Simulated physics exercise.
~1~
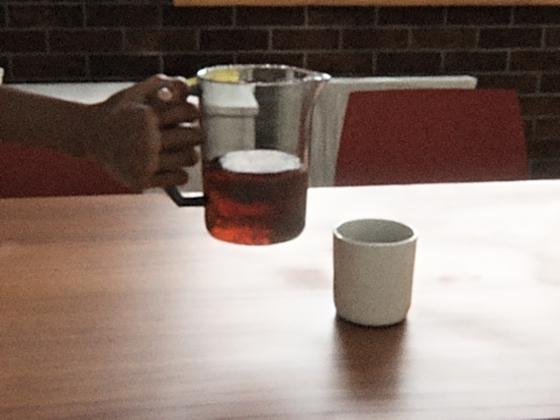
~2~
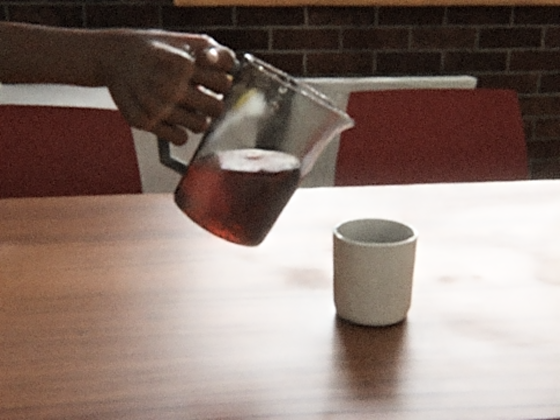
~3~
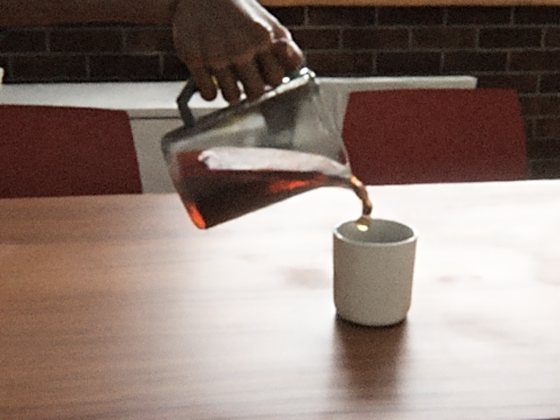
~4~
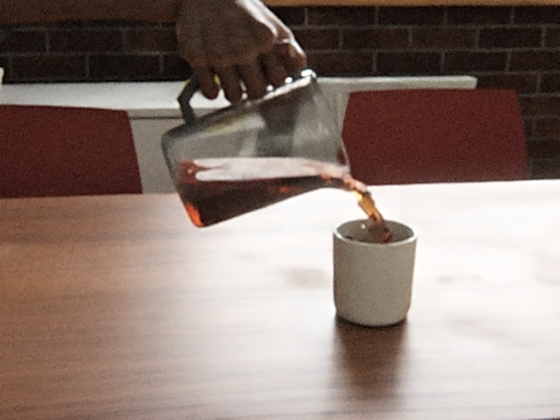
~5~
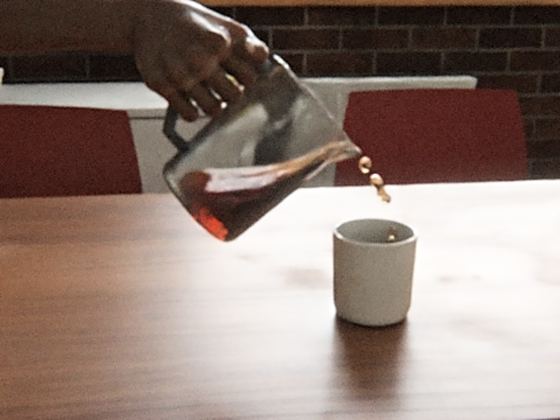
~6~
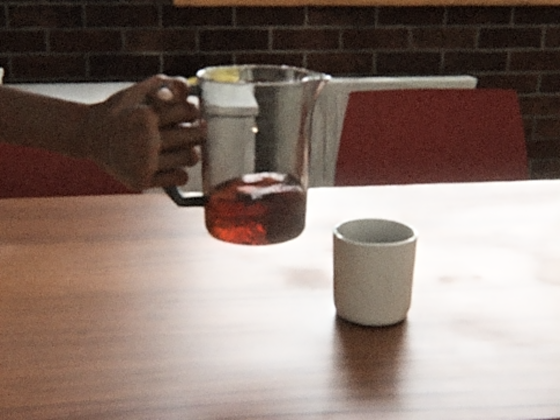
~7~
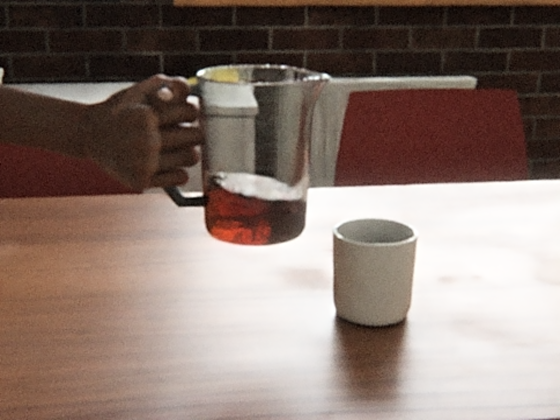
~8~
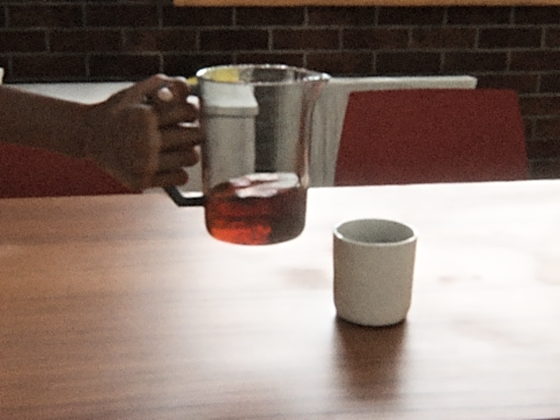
At a wooden table, a hand tips a glass jug, pours tea into a mug, and levels it.
